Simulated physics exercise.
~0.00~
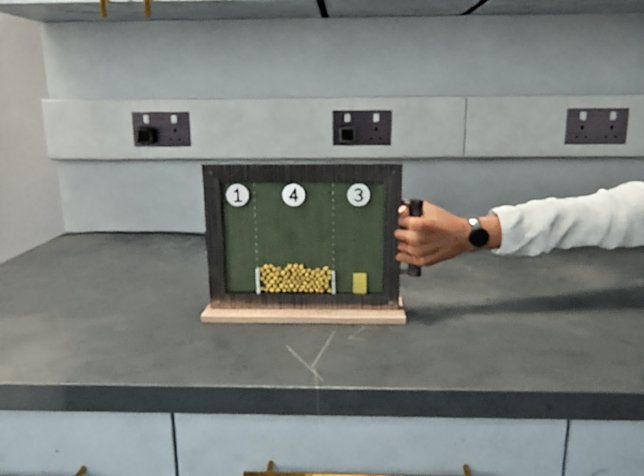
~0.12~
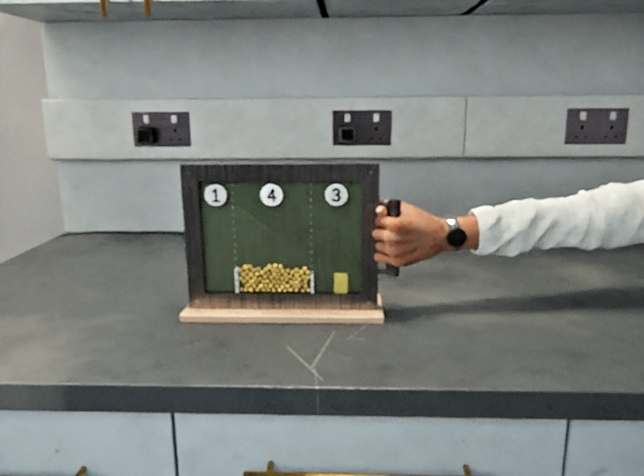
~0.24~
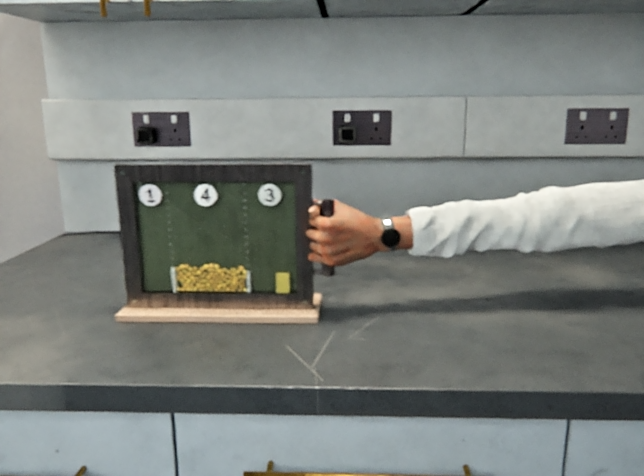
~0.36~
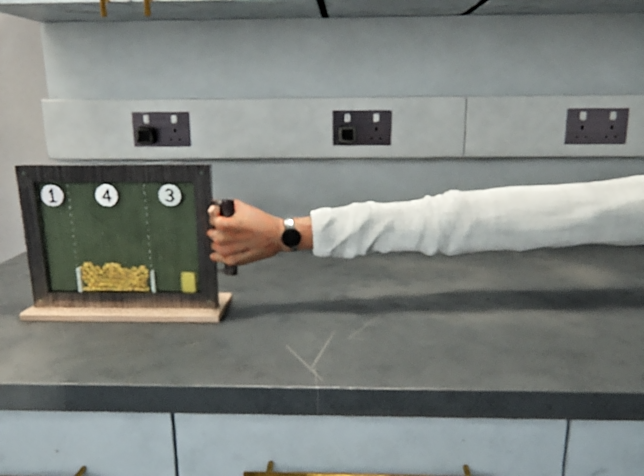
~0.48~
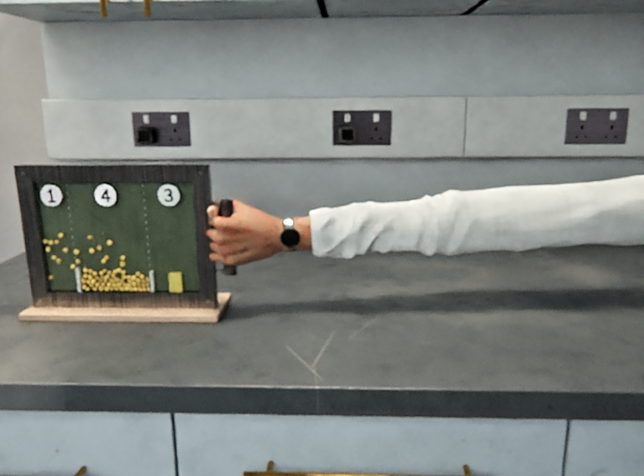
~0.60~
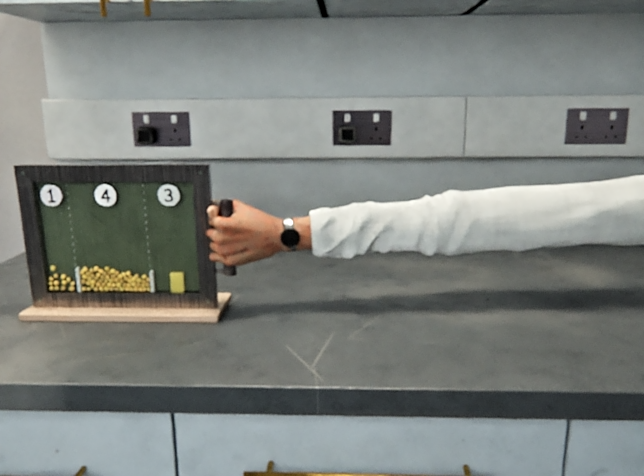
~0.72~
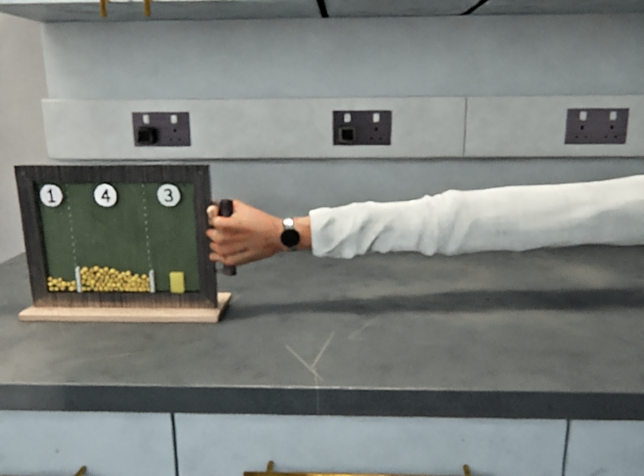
A dark wooden case with a green back, holding a heap of yellow chickpeas between two low pale walls and a small yellow block to their right, stands on a grey worktop seen from the front, below wall sockets. Circles numbered one, four and three mark its strips from left to right. A hand in a white sleeve and dark watch grips the handle and slides the case left, then it stops. Some chickpeas fly up and left over the low wall. They settle in strip one, while most remain in strip four and none reach strip three.
